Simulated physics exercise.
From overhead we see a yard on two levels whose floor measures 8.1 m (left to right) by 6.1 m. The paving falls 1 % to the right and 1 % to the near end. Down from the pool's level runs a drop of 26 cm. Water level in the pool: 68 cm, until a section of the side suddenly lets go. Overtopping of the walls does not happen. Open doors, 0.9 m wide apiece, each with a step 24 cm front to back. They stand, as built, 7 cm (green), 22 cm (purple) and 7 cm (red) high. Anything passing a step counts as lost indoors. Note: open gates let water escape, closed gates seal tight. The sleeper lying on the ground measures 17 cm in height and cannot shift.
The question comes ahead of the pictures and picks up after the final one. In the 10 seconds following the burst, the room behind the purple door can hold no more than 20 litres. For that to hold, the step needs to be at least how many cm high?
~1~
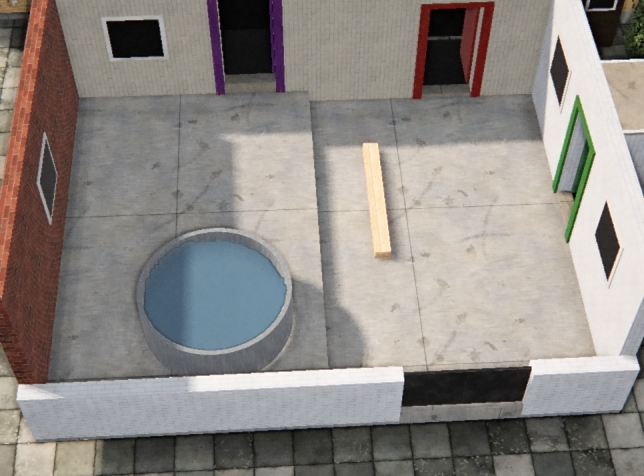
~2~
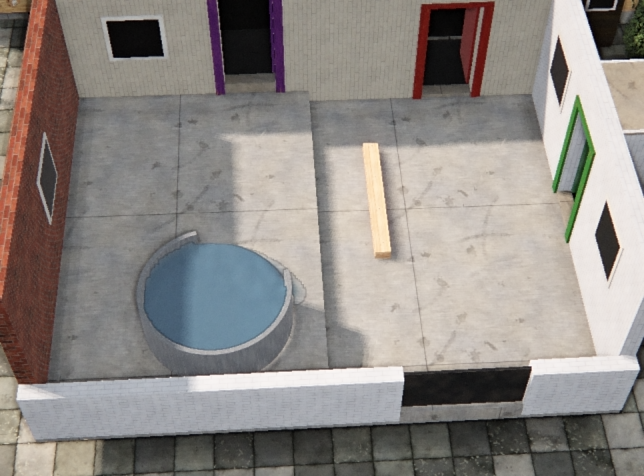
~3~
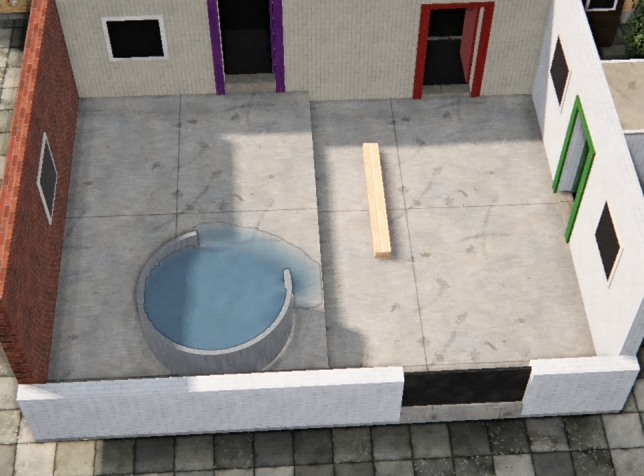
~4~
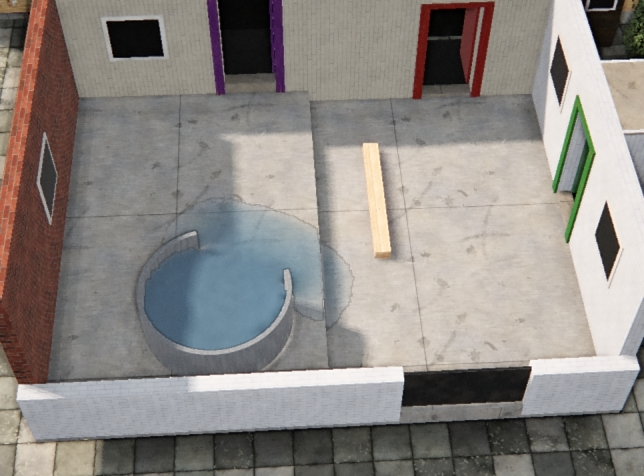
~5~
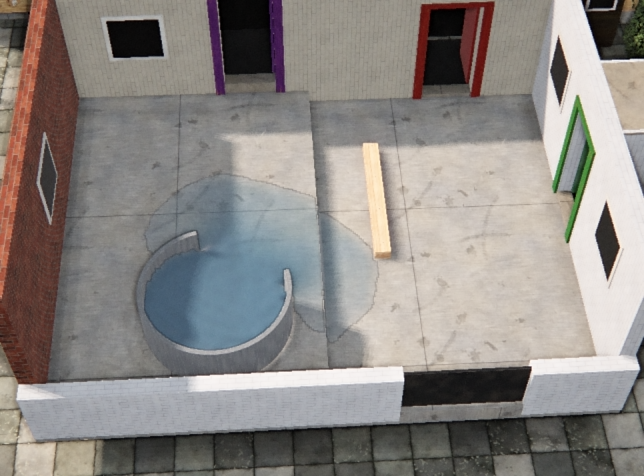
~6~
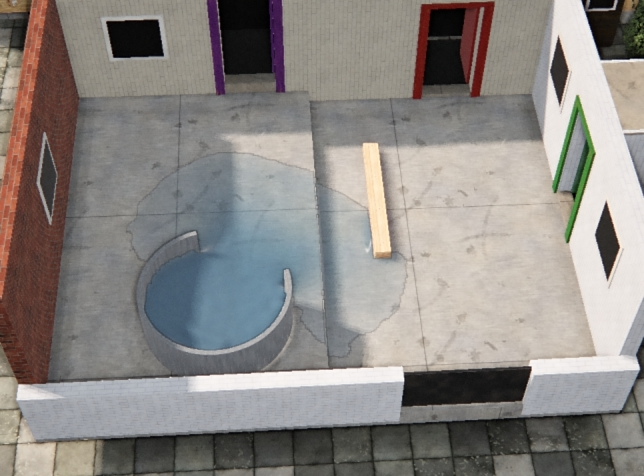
At least 14 cm or so.
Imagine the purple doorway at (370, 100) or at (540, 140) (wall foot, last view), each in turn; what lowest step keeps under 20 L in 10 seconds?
Roughly 24 and 17 cm.
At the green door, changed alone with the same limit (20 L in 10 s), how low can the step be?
Green door, minimum about 7.0 cm.
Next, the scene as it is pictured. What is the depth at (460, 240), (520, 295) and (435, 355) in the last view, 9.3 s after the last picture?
Depths in order: 3 / 10 / 13 cm.
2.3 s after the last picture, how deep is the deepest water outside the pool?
Max depth: Around 32 cm.
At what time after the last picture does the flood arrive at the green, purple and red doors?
Times: Green 1.6 s, purple 0.5 s, red 1.4 s.
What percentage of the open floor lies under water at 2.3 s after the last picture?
Around 55 per cent of the floor.
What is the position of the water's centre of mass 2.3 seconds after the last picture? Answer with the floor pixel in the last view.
It lies near (301, 200) in the last picture.
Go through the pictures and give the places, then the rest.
The pool at (215, 292) is whole and still, 68 cm deep; the purple door at (248, 50) is dry, in the first frame.
Water pours out on the far side and has run 0.3 m, to (298, 286); about 7 cm deep outside, 68 cm at the back, in the second frame.
The front is at (321, 272), 0.7 m from the gap on the far side; 1.5 m2 of floor is wet, 68 cm left at the back, in the third frame.
The gap is on the far side, the front 1.2 m out at (216, 202); the back of the pool holds 68 cm, in the fourth frame.
The front is at (231, 179), 1.7 m from the gap on the far side; 5.7 m2 of floor is wet, 65 cm left at the back, in the fifth frame.
The front is at (245, 157), 2.2 m from the gap on the far side; 8.1 m2 of floor is wet, 54 cm left at the back; the purple door at (248, 50), 3.8 m from the gap, is still 1.5 m from the nearest water, in the sixth frame.
Then, 0.7 s after the last picture water covers 40 % of the floor, deepest (28 cm) near (370, 241); 11 cm at the purple door, 0 litres in over its 22 cm step.
Then, 2.3 s after the last picture water covers 55 % of the floor, deepest (32 cm) near (315, 106); 17 cm at the purple door, 0 litres in over its 22 cm step.
Then, 9.3 s after the last picture water covers 85 % of the floor, deepest (17 cm) near (436, 395); 1 cm at the purple door, 0 litres in over its 22 cm step.
At the purple door as built, the water peaked near 23 cm, 1.5 s after the last picture.
With a step of 12.5 cm, 32 litres would have come in within the 10 s; with 17 cm, 7 litres. So under 20 litres takes about 14 cm.
